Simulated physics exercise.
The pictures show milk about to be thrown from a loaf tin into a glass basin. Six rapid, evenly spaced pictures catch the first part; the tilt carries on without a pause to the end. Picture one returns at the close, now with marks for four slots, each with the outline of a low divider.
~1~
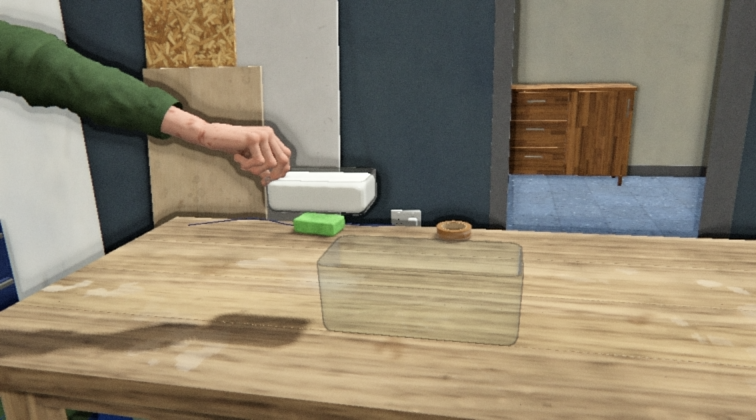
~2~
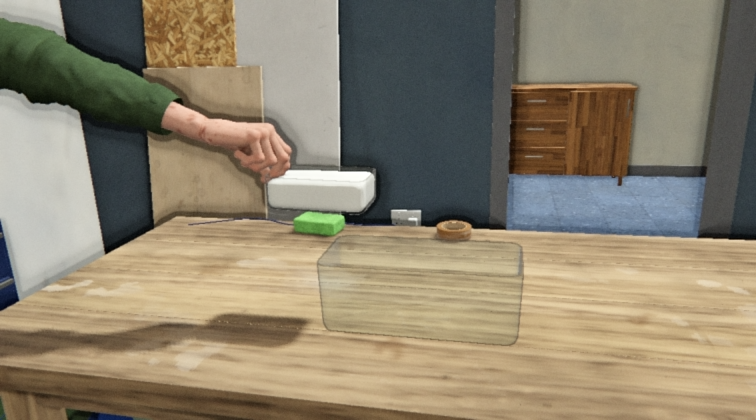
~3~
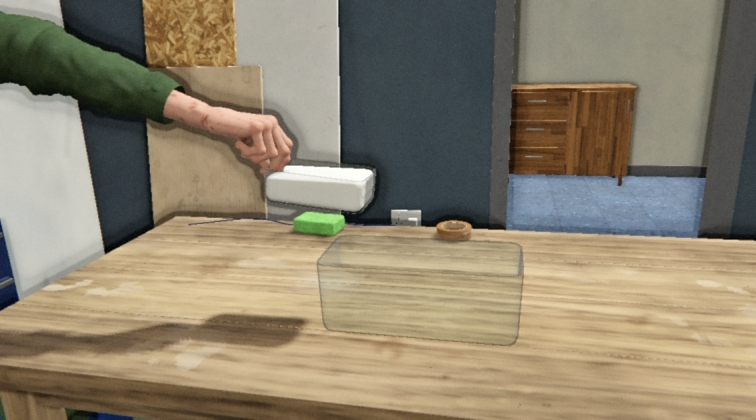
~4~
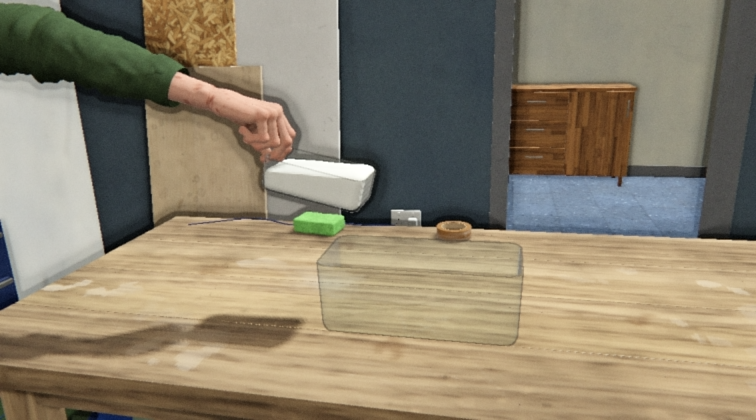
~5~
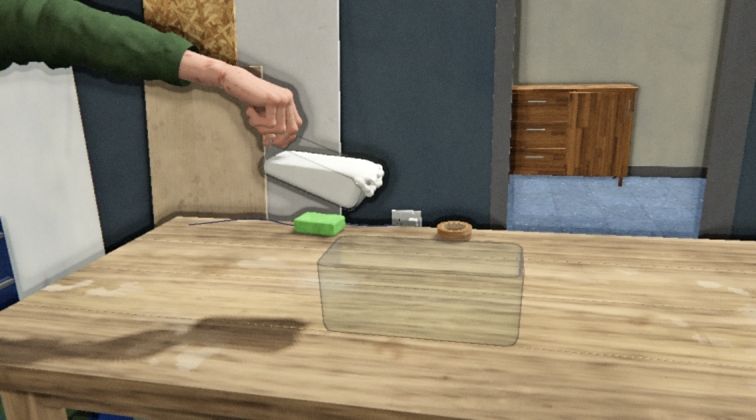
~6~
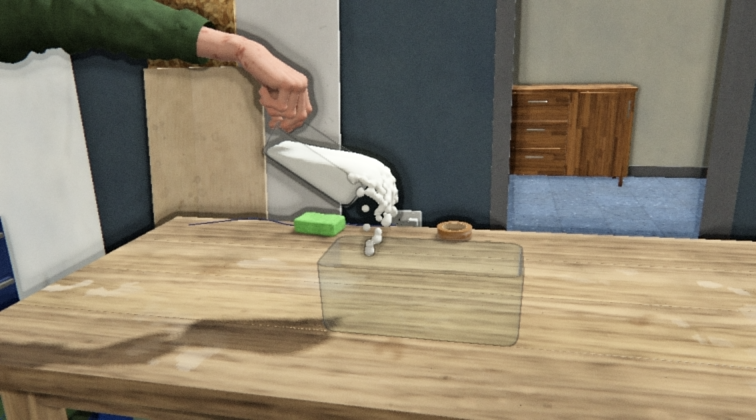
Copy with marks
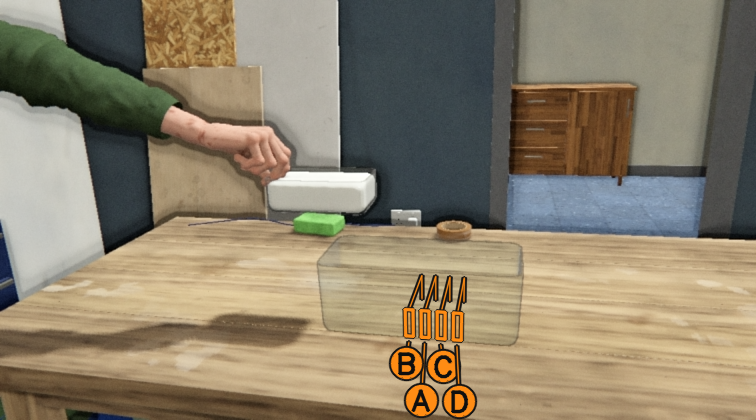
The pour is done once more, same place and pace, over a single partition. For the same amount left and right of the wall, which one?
C is best.
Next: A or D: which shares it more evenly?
A.
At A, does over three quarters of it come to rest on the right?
No, it does not.
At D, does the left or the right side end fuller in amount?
More ends on the left.
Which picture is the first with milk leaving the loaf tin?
In picture 4.
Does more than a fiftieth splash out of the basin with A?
Yes, it does.
On the marked copy, A at (424, 343); B at (408, 342); C at (440, 344); D at (456, 346).
For place A, about 29 % ends left of the wall and 63 % right of it; 8 % is lost outside.
For place B, about 20 % ends left of the wall and 72 % right of it; 8 % is lost outside.
For place C, about 49 % ends left of the wall and 43 % right of it; 8 % is lost outside.
For place D, about 83 % ends left of the wall and 10 % right of it; 7 % is lost outside.
